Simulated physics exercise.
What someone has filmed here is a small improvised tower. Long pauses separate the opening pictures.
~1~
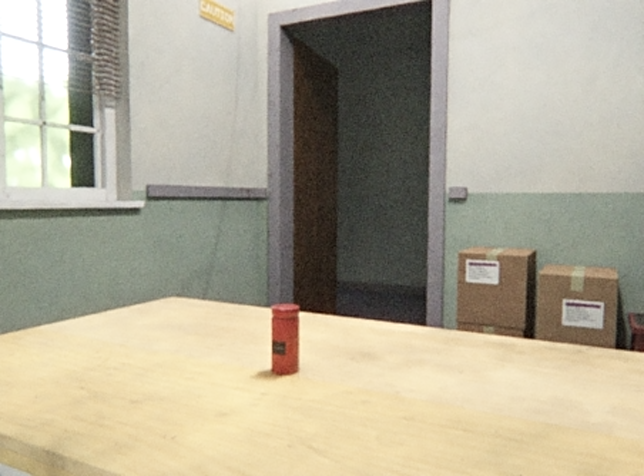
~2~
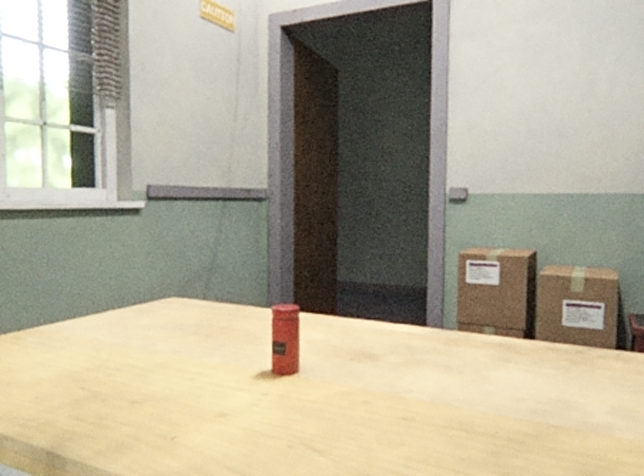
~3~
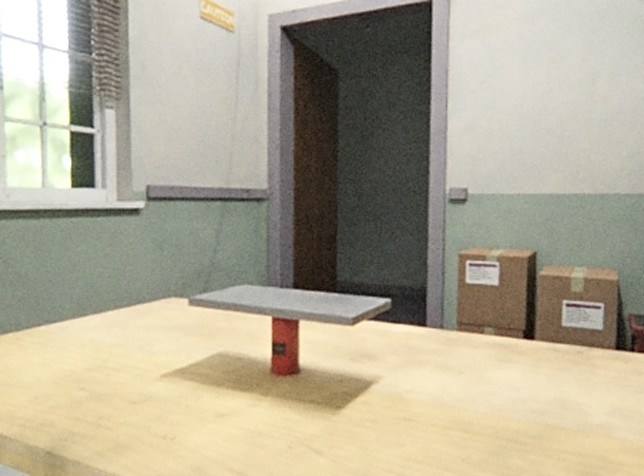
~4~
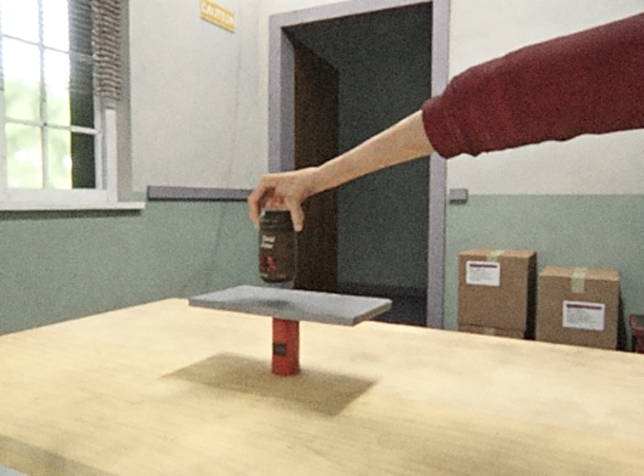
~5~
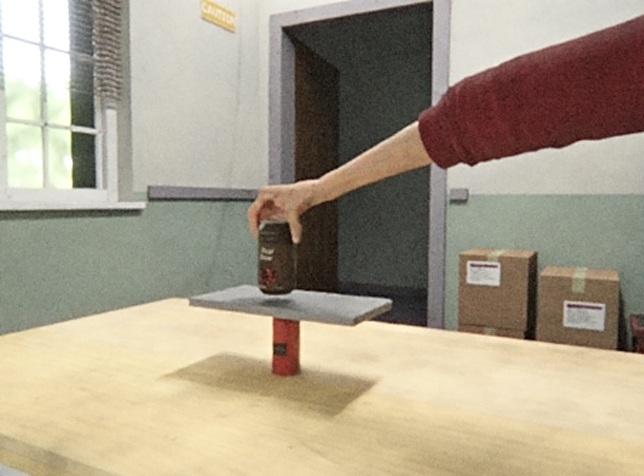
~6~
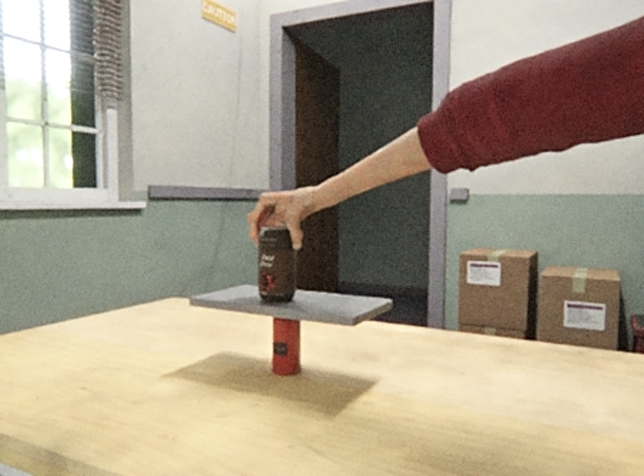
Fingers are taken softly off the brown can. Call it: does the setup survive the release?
It survives.
Then, 0.20 s past the last view, nothing moves.
Then, 0.50 s past the last view, brown can resting near (277, 264).
Finally, all 3 still in place. Final places as the last picture's camera would see them, brown can near (277, 264). The stack holds.
